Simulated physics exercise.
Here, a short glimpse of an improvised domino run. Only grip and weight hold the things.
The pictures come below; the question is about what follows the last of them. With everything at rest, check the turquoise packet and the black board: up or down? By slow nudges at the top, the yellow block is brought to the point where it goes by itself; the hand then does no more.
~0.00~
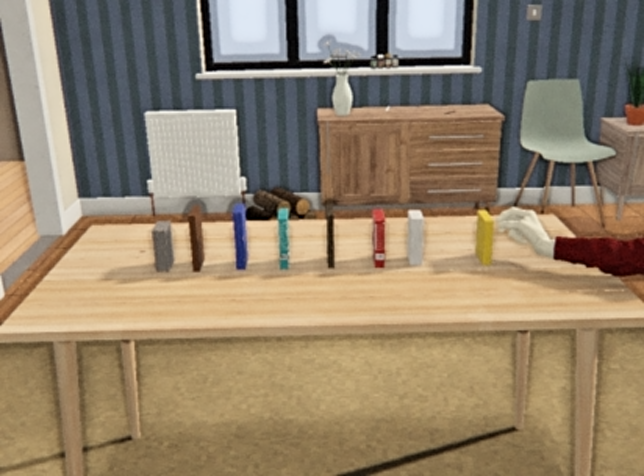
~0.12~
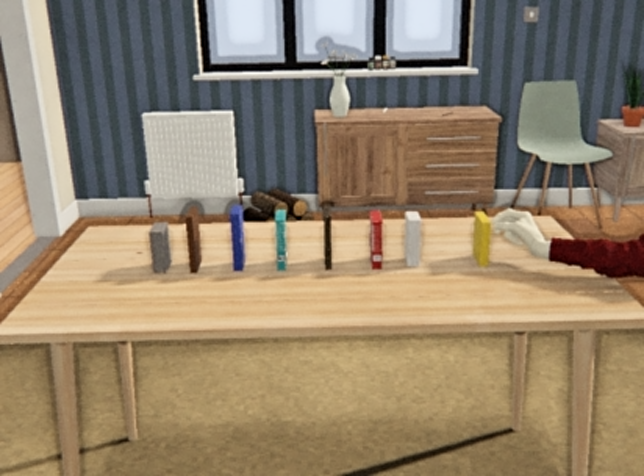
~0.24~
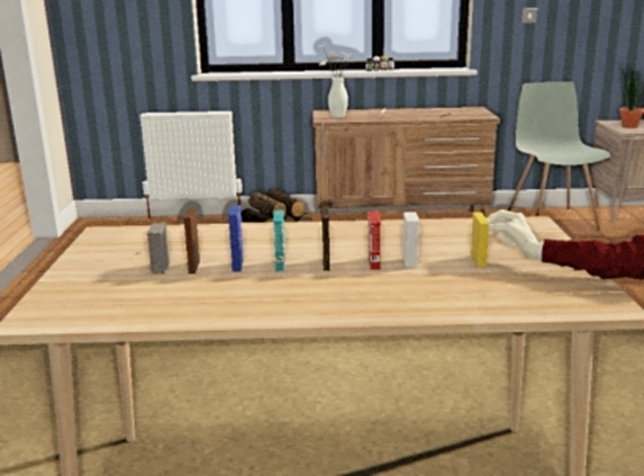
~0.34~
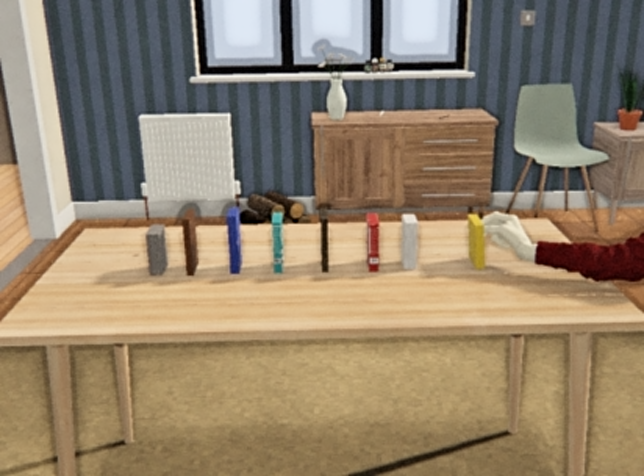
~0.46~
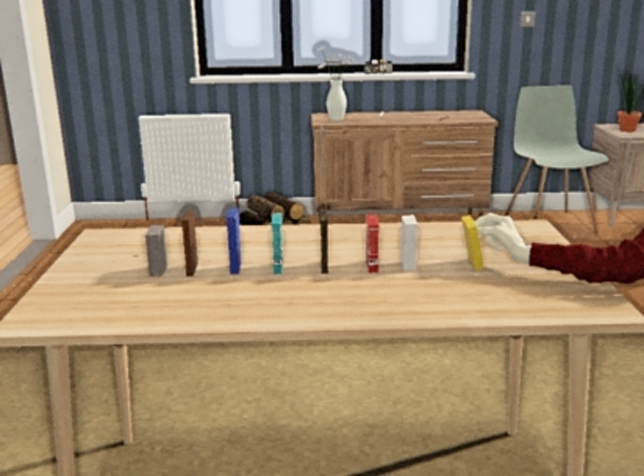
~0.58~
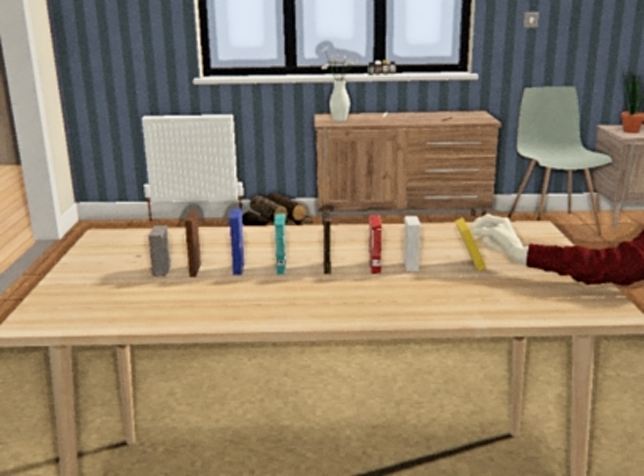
Result: The turquoise packet will keep its balance, the black board will keep its balance.
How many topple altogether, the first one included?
The count is 1.
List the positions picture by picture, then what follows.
The first frame shows turquoise packet (284, 239); black board (331, 237).
The second frame shows red packet (376, 240); brown block (194, 240).
The third frame shows blue block (236, 239); white block (411, 240).
The fourth frame shows yellow block 4° over; red packet (373, 243); brown block (190, 242).
The fifth frame shows yellow block 12° over; blue block (234, 242); white block (409, 243).
The sixth frame shows yellow block 25° over; turquoise packet (281, 244); black board (327, 242).
After 0.68 s, yellow block 54° over.
After 0.78 s, yellow block 91° over.
After 0.88 s, yellow block 90° over.
At rest (1.5 s), all 6 in place. Seen from the same camera at the end, turquoise packet near (281, 244), black board near (327, 242).
